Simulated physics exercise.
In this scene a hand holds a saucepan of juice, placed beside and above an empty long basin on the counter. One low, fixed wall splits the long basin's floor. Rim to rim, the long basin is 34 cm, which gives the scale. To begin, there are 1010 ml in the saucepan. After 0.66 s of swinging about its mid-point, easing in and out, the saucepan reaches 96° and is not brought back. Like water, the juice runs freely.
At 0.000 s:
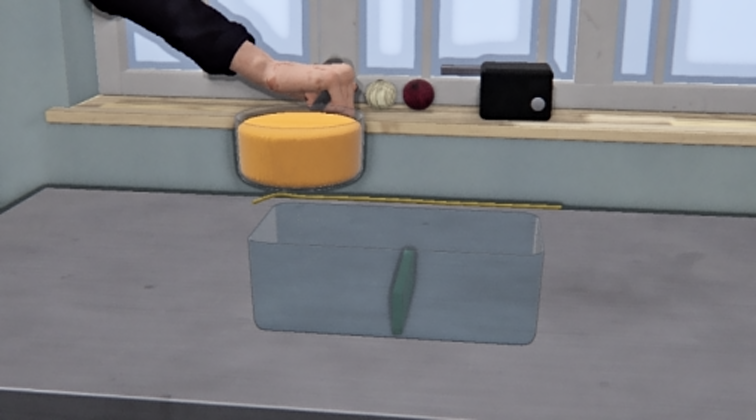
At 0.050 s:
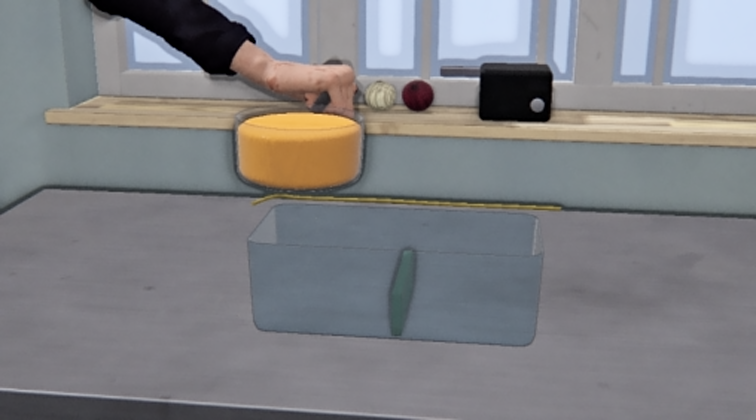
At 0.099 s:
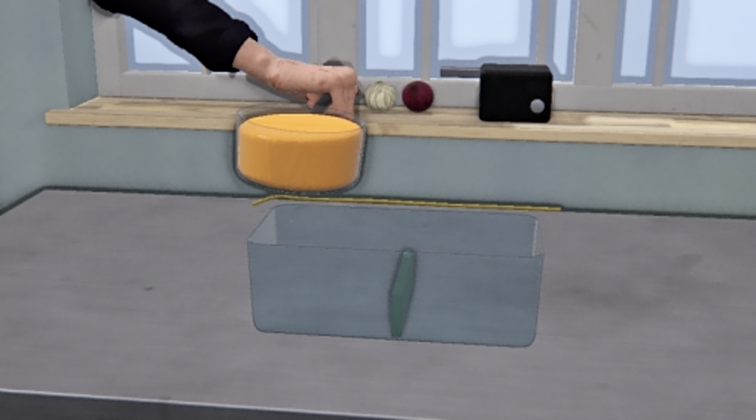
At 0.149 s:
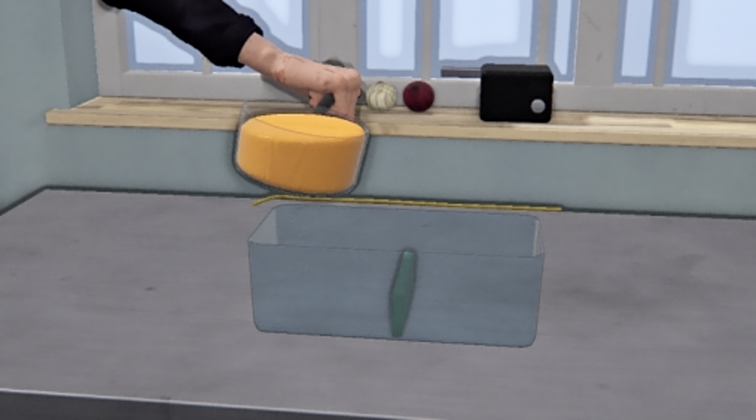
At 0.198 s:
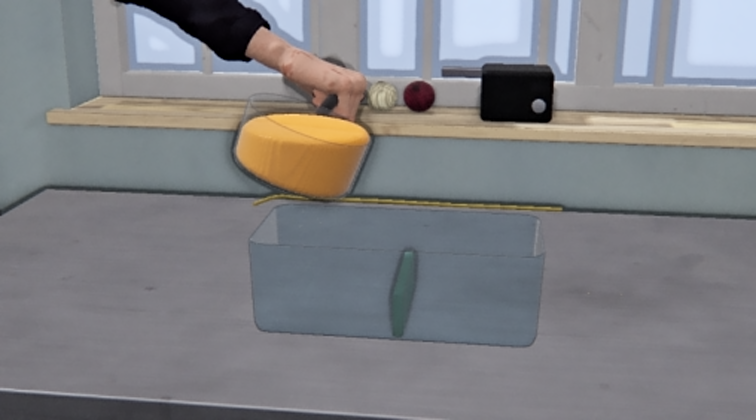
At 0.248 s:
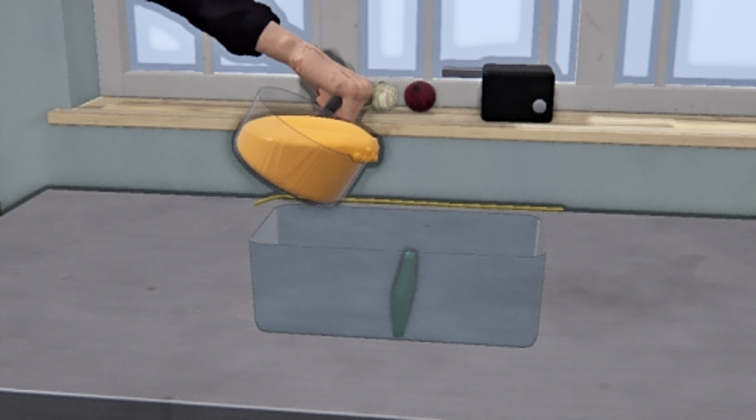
A hand gradually tilts a clear pan of orange juice rightward above an empty basin.
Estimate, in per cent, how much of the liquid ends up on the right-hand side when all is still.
42 %.
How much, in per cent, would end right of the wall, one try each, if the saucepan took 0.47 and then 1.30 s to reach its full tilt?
It comes to 30 per cent, and then 60 per cent.
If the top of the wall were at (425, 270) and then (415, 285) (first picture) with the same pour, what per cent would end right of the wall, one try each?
In order, 10 and 35 per cent.
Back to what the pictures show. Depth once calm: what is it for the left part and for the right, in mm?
Left part: About 22 mm; right part: About 18 mm.
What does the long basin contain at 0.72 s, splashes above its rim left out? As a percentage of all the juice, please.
I'd put it at roughly 86 per cent.
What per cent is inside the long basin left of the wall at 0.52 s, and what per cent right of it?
I'd say some 14 in a hundred on the left and 26 on the right.
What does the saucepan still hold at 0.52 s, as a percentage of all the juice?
Close to 32 percent of the liquid remains at that time.
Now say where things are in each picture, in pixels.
In the first frame, tilt 0°; pouring edge (363, 119); surface from (242, 122) to (361, 126); the long basin's rim runs from (262, 222) to (541, 235); the wall's top is at (404, 271).
In the second frame, tilt 1°; pouring edge (363, 122); surface from (241, 122) to (362, 128).
In the third frame, tilt 5°; pouring edge (364, 127); surface from (242, 122) to (363, 130).
In the fourth frame, tilt 12°; pouring edge (367, 134); surface from (244, 122) to (366, 132).
In the fifth frame, tilt 20°; pouring edge (369, 144); surface from (246, 123) to (371, 139); 1 per cent is over the edge.
In the sixth frame, tilt 30°; pouring edge (369, 156); surface from (244, 124) to (371, 147); 5 per cent is over the edge.
By 0.52 s the tilt is 86° and 31 per cent is still to pour, 14 is left of the wall and 27 right of it.
By 0.72 s the tilt is 96° and 8 per cent is still to pour, 45 is left of the wall and 41 right of it.
By 0.93 s the tilt is 96° and 2 per cent is still to pour, 52 is left of the wall and 42 right of it.
By 1.16 s the tilt is 96° and 1 per cent is still to pour, 56 is left of the wall and 42 right of it.
At rest 56 per cent lies left of the wall, 42 right of it and 2 outside.
